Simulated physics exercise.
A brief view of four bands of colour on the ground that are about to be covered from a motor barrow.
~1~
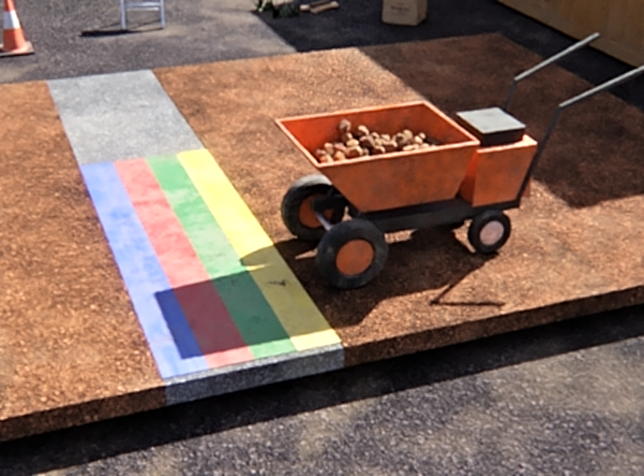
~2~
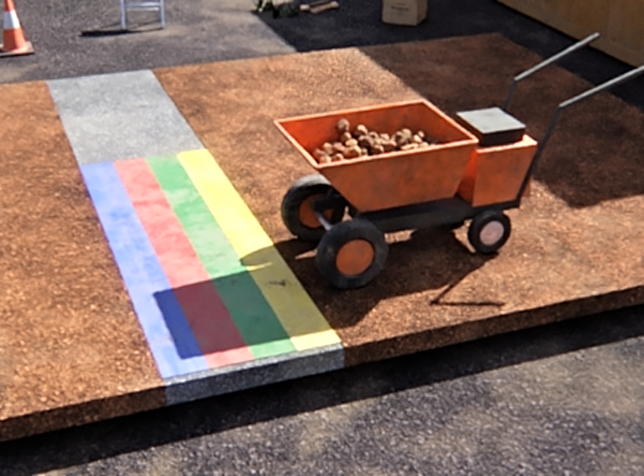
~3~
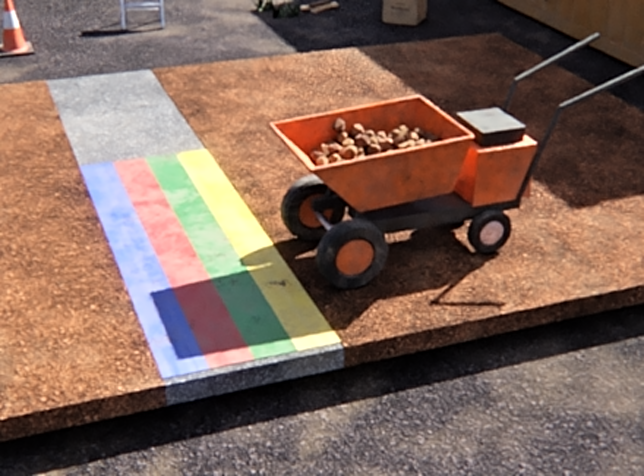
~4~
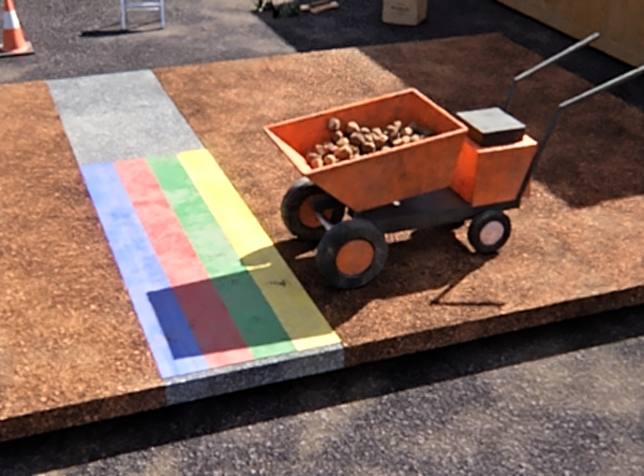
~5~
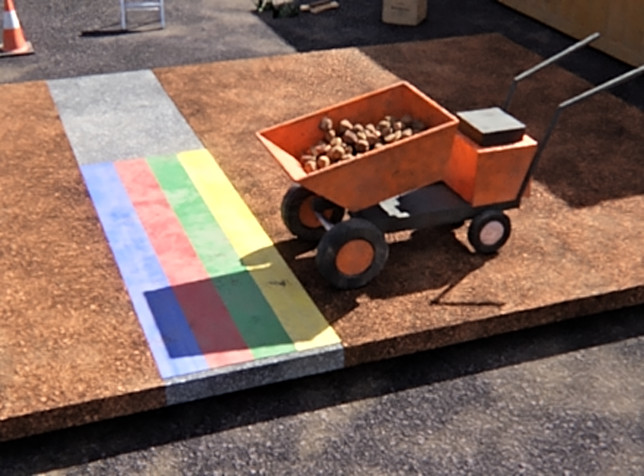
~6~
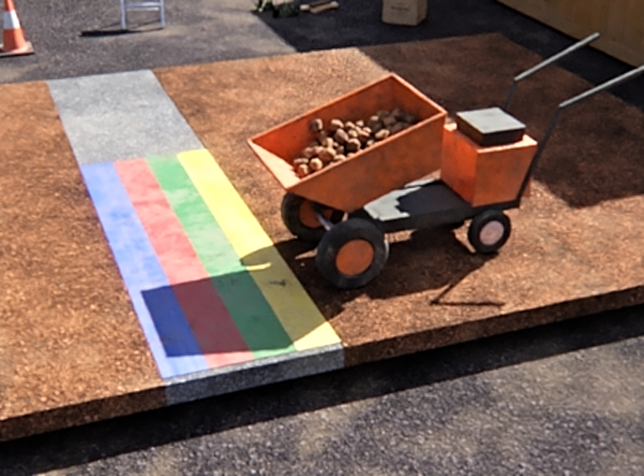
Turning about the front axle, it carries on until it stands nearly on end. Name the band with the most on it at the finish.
The red one.
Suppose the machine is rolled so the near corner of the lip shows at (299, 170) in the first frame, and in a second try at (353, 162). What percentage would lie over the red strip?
30 % then 20 %.
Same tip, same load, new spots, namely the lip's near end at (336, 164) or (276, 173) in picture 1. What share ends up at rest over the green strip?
30 and 0 in a hundred, in that order.
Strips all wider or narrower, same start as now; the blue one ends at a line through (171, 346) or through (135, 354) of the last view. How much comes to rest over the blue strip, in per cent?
First case 20 per cent, second case 20 per cent.
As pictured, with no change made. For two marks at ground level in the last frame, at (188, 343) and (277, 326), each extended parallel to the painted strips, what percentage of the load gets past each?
That's 20 in a hundred for the first and 70 in a hundred for the second.
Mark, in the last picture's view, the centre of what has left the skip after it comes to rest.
(184, 281).
Just after the last frame, skip tipped steeply; every one in the skip.
A moment on, skip tipped right over; the larger part in the skip; about a tenth over the green strip; about a tenth over the red strip.
Further on, skip tipped right over; roughly a quarter in the skip; about a tenth over the green strip; roughly a third over the red strip; roughly a quarter over the blue strip; about a tenth off the paint.
When it is over, skip tipped right over; roughly a quarter in the skip; not one over the yellow strip; about a tenth over the green strip; roughly a third over the red strip; roughly a quarter over the blue strip; about a tenth off the paint.
